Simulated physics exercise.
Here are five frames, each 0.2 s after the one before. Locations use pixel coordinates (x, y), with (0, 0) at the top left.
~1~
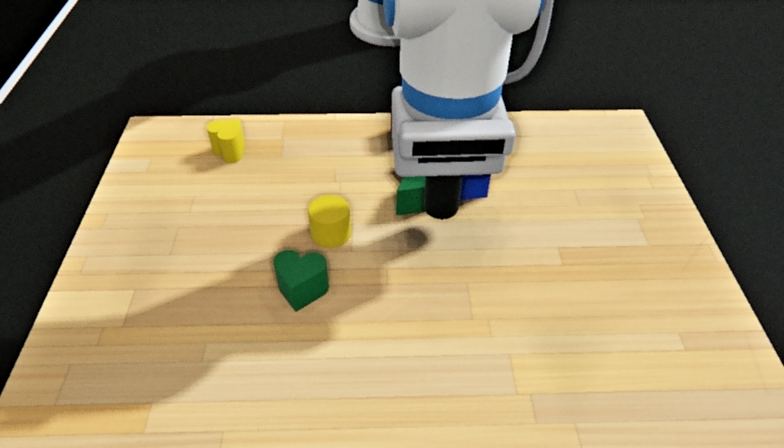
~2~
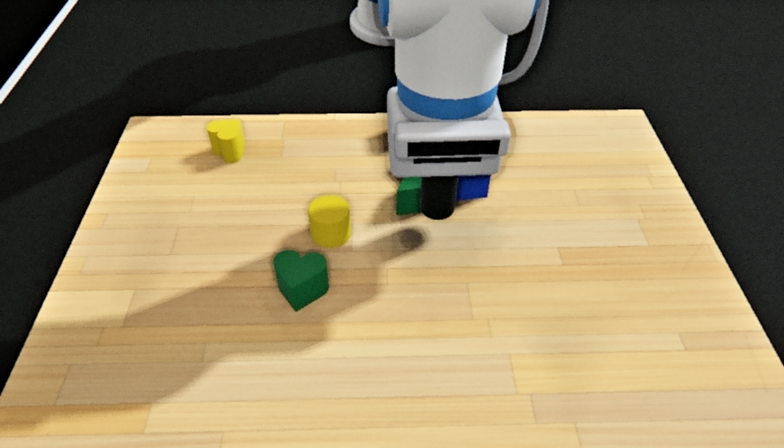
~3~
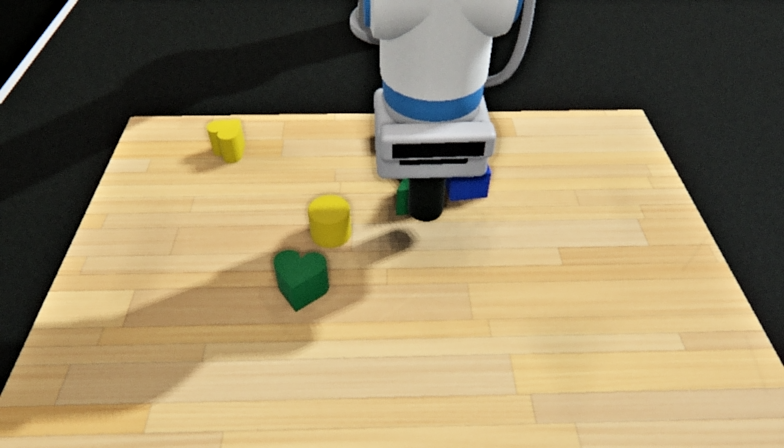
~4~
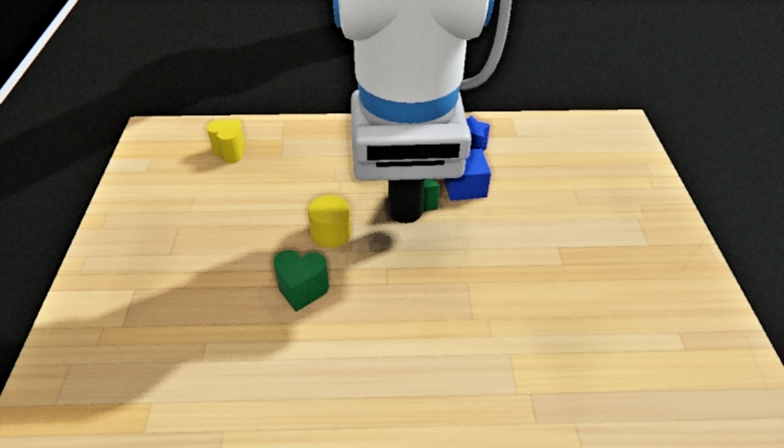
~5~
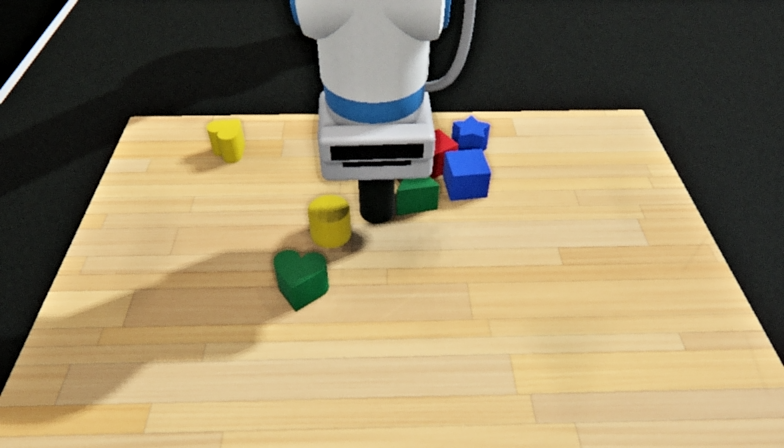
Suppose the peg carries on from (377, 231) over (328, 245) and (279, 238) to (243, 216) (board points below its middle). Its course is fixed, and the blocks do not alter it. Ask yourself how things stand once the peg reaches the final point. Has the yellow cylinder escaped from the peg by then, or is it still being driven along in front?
It remains before the peg.
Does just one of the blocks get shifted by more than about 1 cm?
My answer is yes.
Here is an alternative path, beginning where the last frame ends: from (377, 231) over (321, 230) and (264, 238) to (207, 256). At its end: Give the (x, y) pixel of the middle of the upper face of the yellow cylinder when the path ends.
At the end it should sit near (158, 233).
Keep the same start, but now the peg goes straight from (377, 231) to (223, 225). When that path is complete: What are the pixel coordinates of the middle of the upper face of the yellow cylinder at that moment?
Put as a pixel place, it's (191, 224).
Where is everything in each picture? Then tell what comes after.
Peg's lower end at (441, 209); yellow cylinder at (329, 208); green triangular piece at (416, 179), in the first frame.
Peg at (437, 210); blocks still, in the second frame.
Peg at (425, 211); blocks still, in the third frame.
Peg at (405, 213); blocks still, in the fourth frame.
Peg at (377, 213); yellow cylinder at (329, 208); green triangular piece at (416, 179), in the fifth frame.
The first path, step by step. One third of the way, peg at (325, 227); yellow cylinder at (289, 210).
Two thirds of the way, peg at (275, 220); yellow cylinder at (246, 197).
At the end, peg at (238, 198); yellow cylinder at (210, 177); green triangular piece still.
